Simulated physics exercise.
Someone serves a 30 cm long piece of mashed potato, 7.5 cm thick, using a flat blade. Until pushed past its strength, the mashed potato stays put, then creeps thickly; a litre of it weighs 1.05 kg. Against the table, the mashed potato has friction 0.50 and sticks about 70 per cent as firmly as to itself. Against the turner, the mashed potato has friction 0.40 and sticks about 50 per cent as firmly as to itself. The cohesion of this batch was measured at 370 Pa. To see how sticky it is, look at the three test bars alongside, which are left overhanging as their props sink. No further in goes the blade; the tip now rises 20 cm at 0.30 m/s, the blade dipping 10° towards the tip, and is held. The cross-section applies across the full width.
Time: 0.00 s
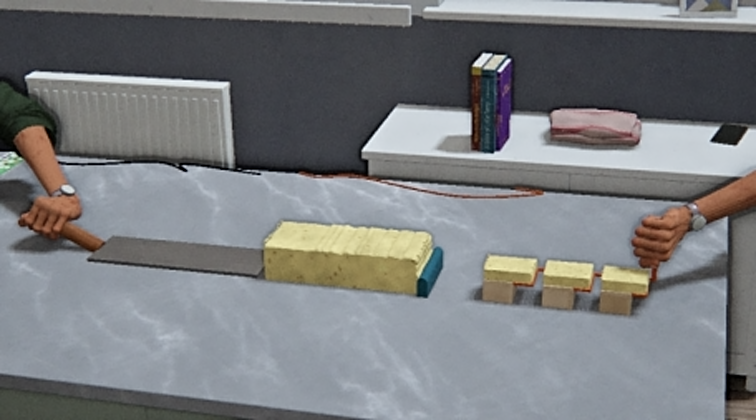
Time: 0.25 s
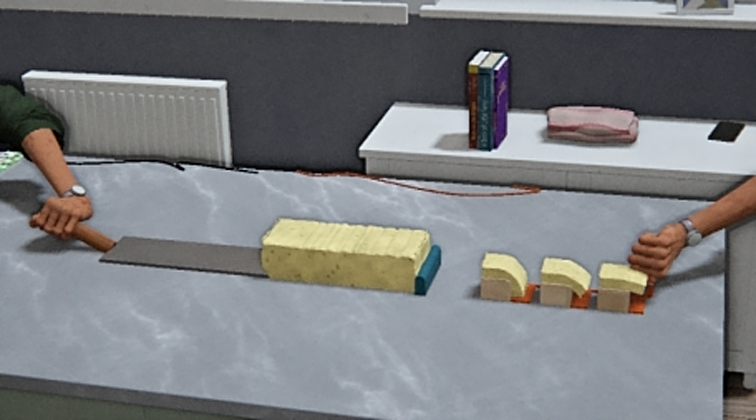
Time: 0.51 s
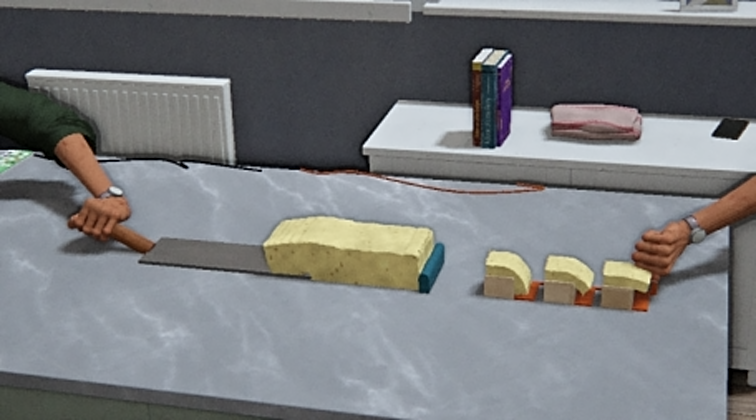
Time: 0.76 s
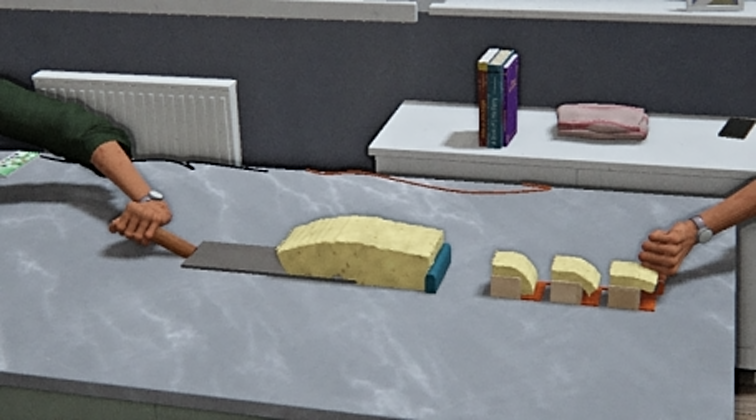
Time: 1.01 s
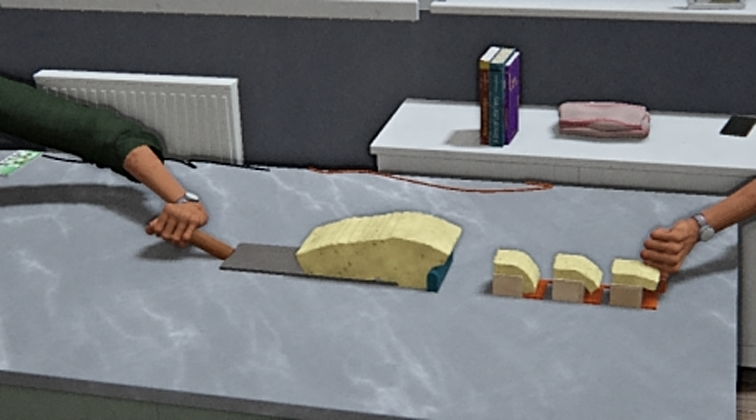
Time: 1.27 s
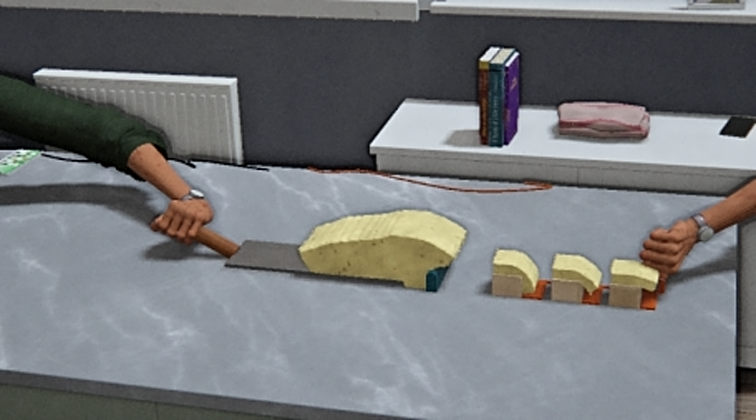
A hand slid a flat blade rightward under a long block of mashed potato, which humped up and bulged over the teal piece at its far end, while three small bars drooped beside it.
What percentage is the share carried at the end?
Roughly 59 per cent.
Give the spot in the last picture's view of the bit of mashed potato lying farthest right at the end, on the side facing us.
Close to pixel (460, 285).
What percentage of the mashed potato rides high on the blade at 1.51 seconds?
It comes to around 20 percent.
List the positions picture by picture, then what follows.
The first frame shows handle end of the blade at (87, 261), not yet moved; crest of the mashed potato at (376, 255); drop of the bar ends 0, 0, 0 (left to right).
The second frame shows handle end of the blade at (99, 261), moved 3.1 cm; crest of the mashed potato at (266, 243); drop of the bar ends 4.0 cm, 2.2 cm, 7 mm (left to right).
The third frame shows handle end of the blade at (139, 263), moved 11 cm; crest of the mashed potato at (310, 242); drop of the bar ends 4.0 cm, 2.4 cm, 8 mm (left to right).
The fourth frame shows handle end of the blade at (181, 267), moved 18 cm; crest of the mashed potato at (350, 242); drop of the bar ends 4.0 cm, 2.5 cm, 8 mm (left to right).
The fifth frame shows handle end of the blade at (220, 269), moved 26 cm; crest of the mashed potato at (400, 238); drop of the bar ends 4.0 cm, 2.5 cm, 8 mm (left to right).
The sixth frame shows handle end of the blade at (225, 266), moved 27 cm; crest of the mashed potato at (405, 235); drop of the bar ends 4.0 cm, 2.5 cm, 8 mm (left to right).
After 1.51 s, the tip is 7.7 cm up.
After 1.81 s, the tip is 17 cm up.
After 2.10 s, the tip is 20 cm up and 59 % is riding high on the blade.
After 2.39 s, the tip is 20 cm up and 59 % is riding high on the blade.
After 2.50 s, the tip is 20 cm up and 59 % is riding high on the blade.
